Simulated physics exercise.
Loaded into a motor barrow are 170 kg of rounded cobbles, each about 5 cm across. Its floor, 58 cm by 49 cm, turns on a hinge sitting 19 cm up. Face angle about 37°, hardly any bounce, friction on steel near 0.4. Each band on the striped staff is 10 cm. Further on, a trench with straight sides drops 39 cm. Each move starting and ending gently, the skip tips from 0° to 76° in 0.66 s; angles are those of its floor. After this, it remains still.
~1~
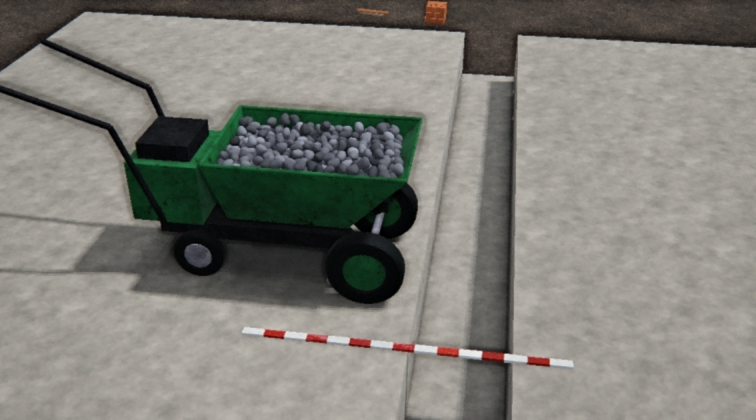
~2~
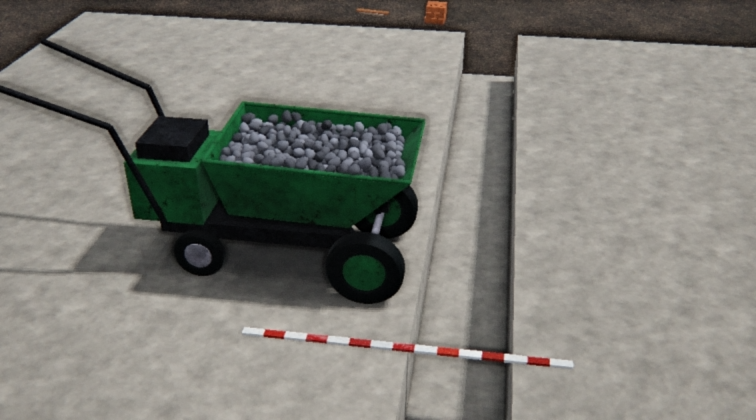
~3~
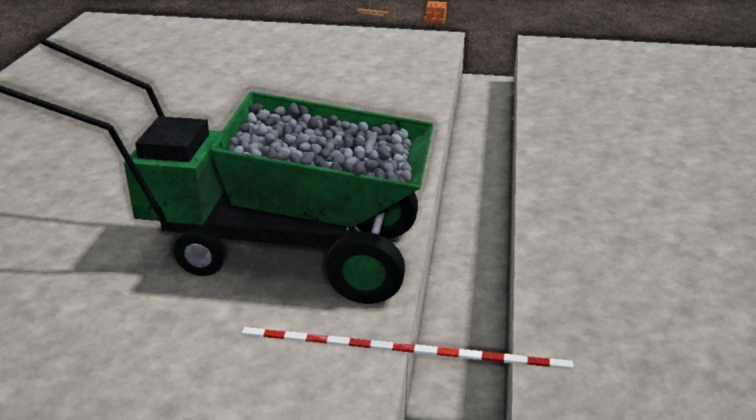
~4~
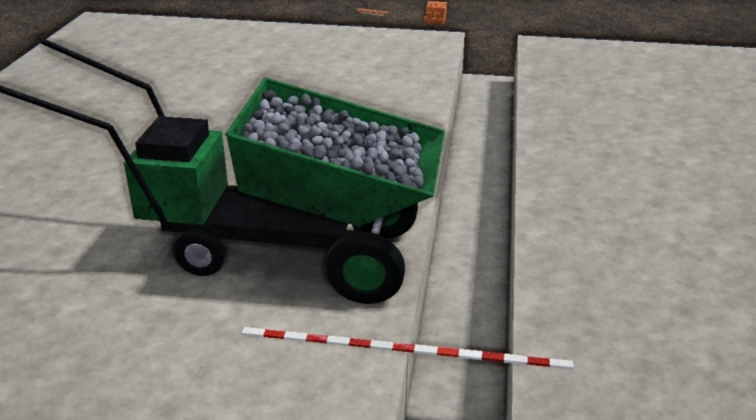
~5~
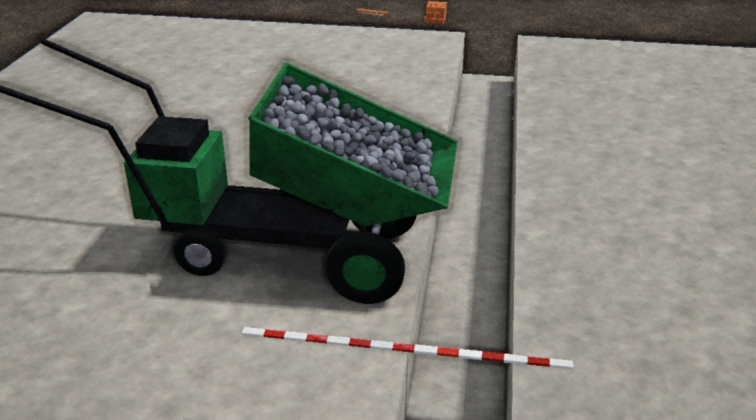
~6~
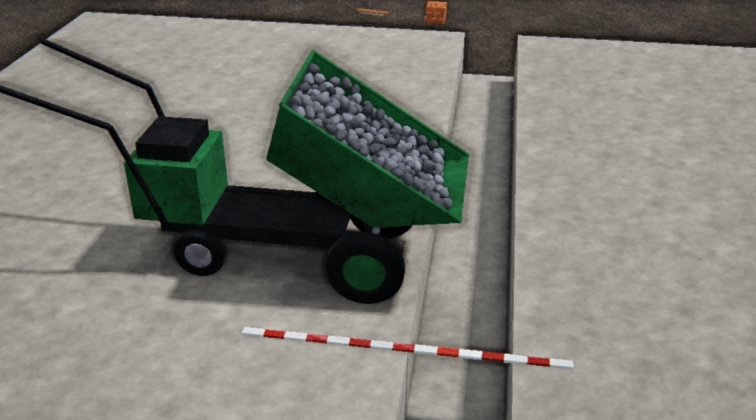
Beside a straight trench, a green motor barrow steadily tilts its cobble-filled skip toward the right.
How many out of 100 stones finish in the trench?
About 36 of them.
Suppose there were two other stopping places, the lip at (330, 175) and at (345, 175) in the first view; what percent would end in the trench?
I'd expect close to 100 per cent at the first and 90 per cent at the second.
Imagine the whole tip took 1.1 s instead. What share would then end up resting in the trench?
Close to 50 per cent then.
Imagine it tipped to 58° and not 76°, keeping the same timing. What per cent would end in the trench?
It would be near 35 per cent.
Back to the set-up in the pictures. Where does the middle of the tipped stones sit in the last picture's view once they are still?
In the last view, about (551, 279).
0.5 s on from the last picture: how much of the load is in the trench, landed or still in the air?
Close to 15 per cent at that time.
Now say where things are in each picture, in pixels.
In the first picture, the skip is at 0°, its lip at (407, 181); the top of the load is at (324, 136).
The second picture shows lip at (410, 183), floor tilted 2°, highest stones at (295, 132).
In the third picture, the skip is at 7°, its lip at (420, 188); the top of the load is at (279, 123).
In the fourth picture, the skip is at 14°, its lip at (433, 196); the top of the load is at (275, 110).
The fifth picture shows lip at (447, 207), floor tilted 23°, highest stones at (292, 95).
The sixth picture shows lip at (461, 222), floor tilted 33°, highest stones at (312, 83).
Then, 0.2 s after the last picture the floor is at 65°, 100 % in the skip; the foremost stones are at (487, 240).
Then, 0.5 s after the last picture the floor is at 76°, 56 % in the skip, 13 % in the trench, 31 % past the trench; the foremost stones are at (575, 278).
Then, 0.8 s after the last picture the floor is at 76°, 5 % in the skip, 31 % in the trench, 65 % past the trench; the foremost stones are past the picture's edge.
Then, 2.8 s after the last picture the floor is at 76°, 0 % in the skip, 36 % in the trench, 64 % past the trench; the foremost stones are past the picture's edge.
